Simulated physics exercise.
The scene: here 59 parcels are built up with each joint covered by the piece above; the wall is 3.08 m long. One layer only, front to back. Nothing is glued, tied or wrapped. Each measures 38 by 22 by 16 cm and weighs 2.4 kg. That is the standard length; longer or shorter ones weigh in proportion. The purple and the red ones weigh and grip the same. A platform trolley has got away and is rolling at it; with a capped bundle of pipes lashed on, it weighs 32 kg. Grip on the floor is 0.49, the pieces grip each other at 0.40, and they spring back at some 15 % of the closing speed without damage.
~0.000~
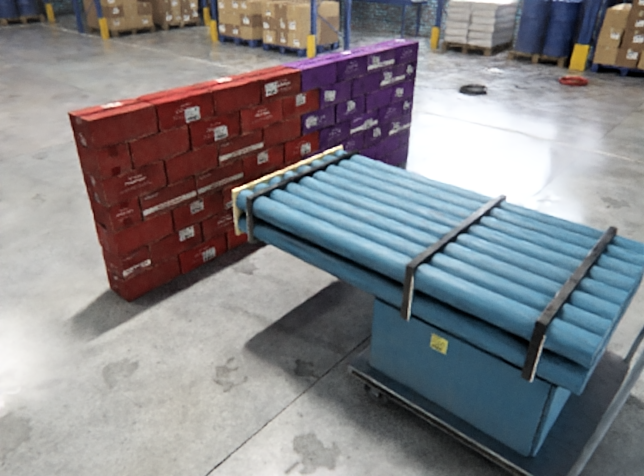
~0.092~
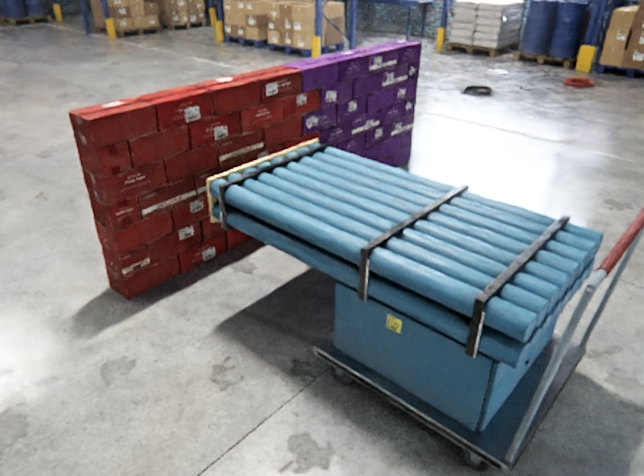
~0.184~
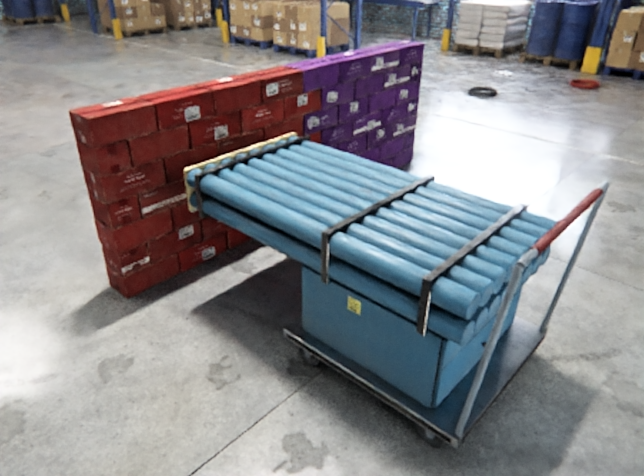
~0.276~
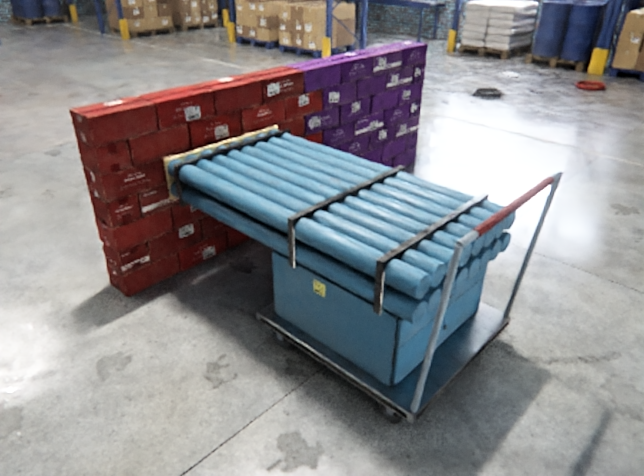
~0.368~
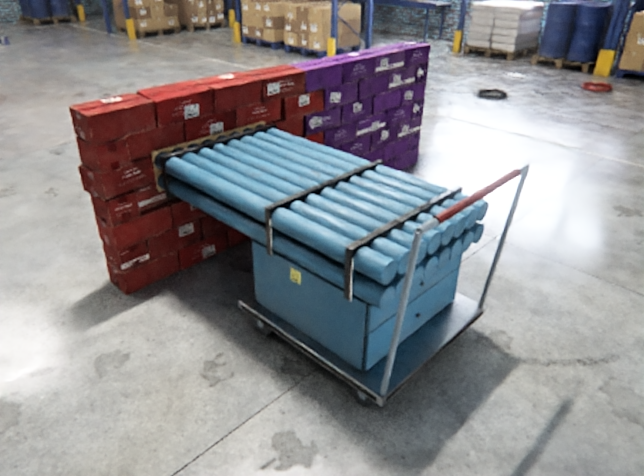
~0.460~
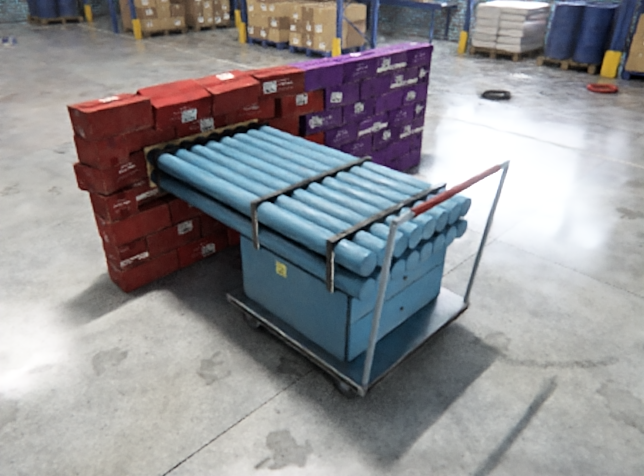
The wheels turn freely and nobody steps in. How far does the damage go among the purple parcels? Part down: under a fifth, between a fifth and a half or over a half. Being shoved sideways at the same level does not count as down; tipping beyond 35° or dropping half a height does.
Under a fifth of them.
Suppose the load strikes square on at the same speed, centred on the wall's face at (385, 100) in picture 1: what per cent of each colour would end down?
In that case purple 60, red 0 per cent.
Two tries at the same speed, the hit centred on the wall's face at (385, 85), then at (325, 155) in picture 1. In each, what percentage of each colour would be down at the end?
Purple 40 then 0, red 0 then 0 per cent.
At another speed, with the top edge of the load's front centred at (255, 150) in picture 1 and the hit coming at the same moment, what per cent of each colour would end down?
In that case purple 0, red 0 per cent.
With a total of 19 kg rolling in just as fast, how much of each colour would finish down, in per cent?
In that case purple 0, red 80 per cent.
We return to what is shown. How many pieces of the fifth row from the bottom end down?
The count is 4.
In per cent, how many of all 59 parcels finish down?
Roughly 35 per cent of them.
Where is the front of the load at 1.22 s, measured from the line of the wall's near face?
Some 45 cm beyond.
Around 0.82 s, load 30 cm past the wall's line, still rolling; none of the 28 purple parcels down (5 of 59 in all colours); top purple parcel tipped 18°; top red parcel tipped 18°.
Around 1.22 s, load 43 cm past the wall's line, still rolling; 1 of the 28 purple parcels down (22 of 59 in all colours); top purple parcel tipped 44°, 31 cm lower; top red parcel tipped 17°, 54 cm lower.
Finally (2.7 s), load 61 cm past the wall's line, stopped; 1 of the 28 purple parcels down (22 of 59 in all colours); top purple parcel on its side; top red parcel on its side. That is 4 per cent. Seen by the last camera, middles, top purple parcel near (311, 152), top red parcel near (196, 144).
